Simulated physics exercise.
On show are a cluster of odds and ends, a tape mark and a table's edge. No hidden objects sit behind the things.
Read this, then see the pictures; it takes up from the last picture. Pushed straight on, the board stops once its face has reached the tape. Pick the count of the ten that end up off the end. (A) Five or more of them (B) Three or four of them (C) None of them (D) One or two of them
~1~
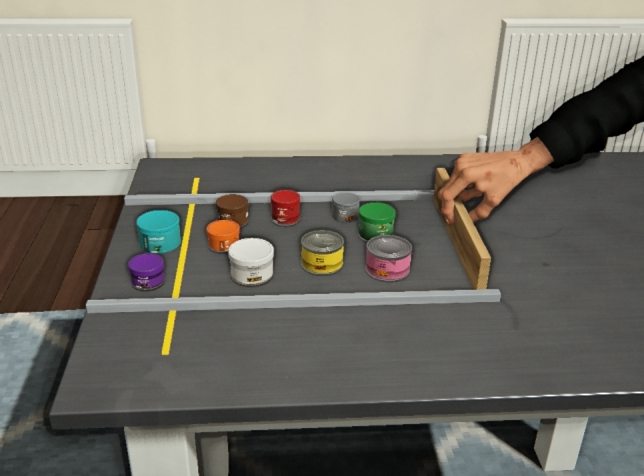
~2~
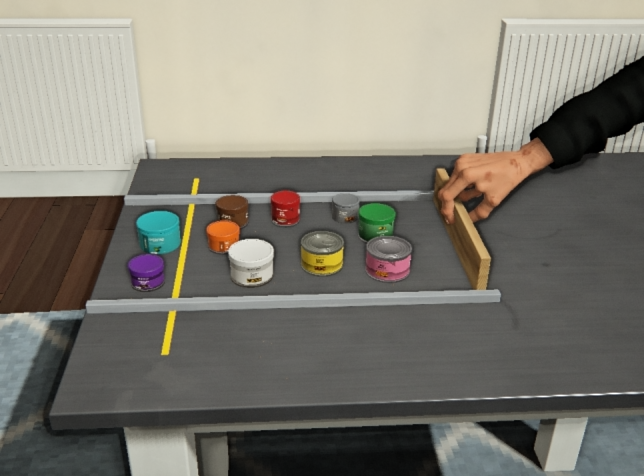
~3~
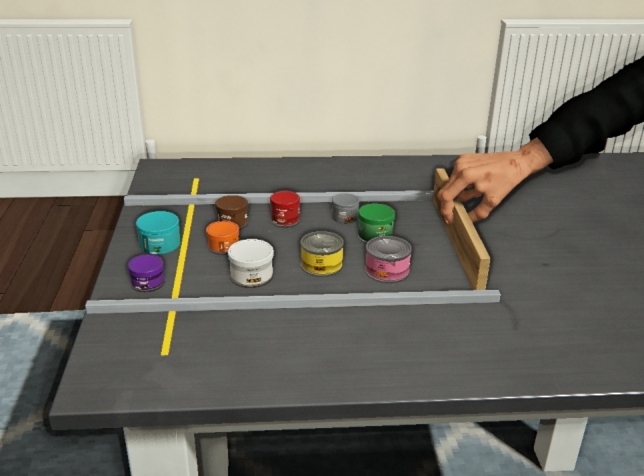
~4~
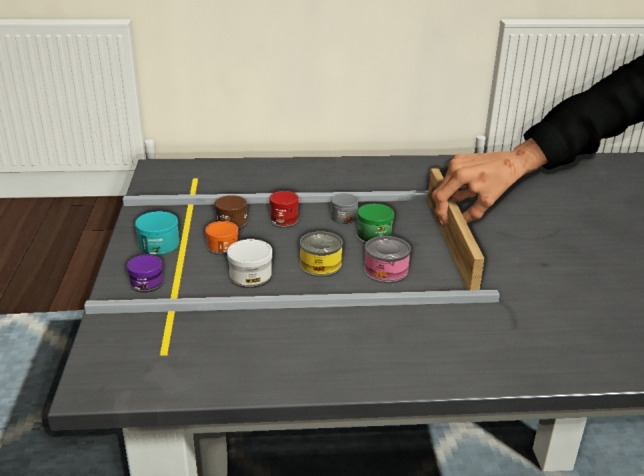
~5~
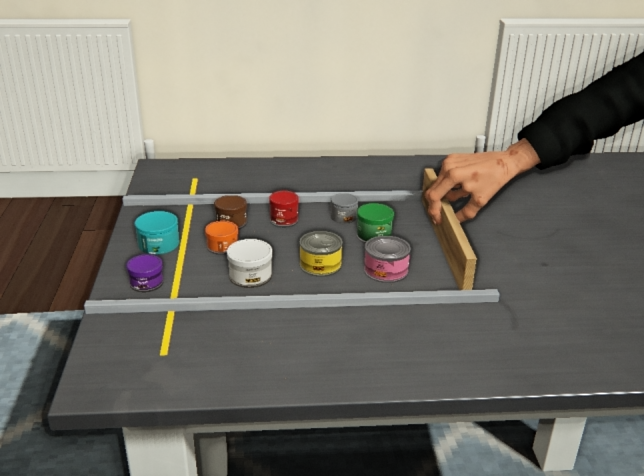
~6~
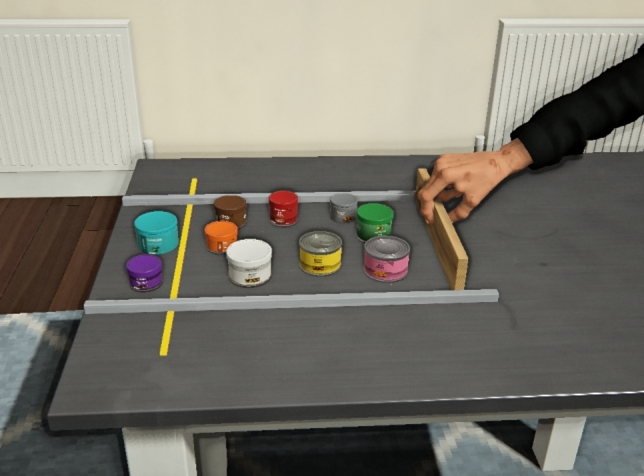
D, one or two of them.
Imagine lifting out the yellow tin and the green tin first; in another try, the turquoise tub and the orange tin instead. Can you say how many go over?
You'd count 1 the first time and 1 the second time.
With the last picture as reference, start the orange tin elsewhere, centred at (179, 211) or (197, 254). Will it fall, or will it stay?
Place by place, it does not fall; does not fall.
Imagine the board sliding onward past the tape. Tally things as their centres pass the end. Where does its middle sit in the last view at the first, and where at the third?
The first puts it near (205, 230), the next near (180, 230).
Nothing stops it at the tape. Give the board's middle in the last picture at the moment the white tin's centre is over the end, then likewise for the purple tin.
The white tin puts it at (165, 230), the purple tin at (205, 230).
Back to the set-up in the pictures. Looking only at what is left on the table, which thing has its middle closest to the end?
Brown tin.
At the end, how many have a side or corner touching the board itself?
4.
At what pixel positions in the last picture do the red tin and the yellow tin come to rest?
The red tin comes to rest at (146, 214), and the yellow tin comes to rest at (158, 245).
A little later, none off yet; purple tin at rest near (145, 273); turquoise tub at rest near (157, 233); orange tin at rest near (221, 238).
Next, none off yet; purple tin at rest near (145, 273); turquoise tub at rest near (156, 233); orange tin shifted about its own width near (193, 234).
When it is over, the number that fall off is one or two; down, turquoise tub and purple tin.
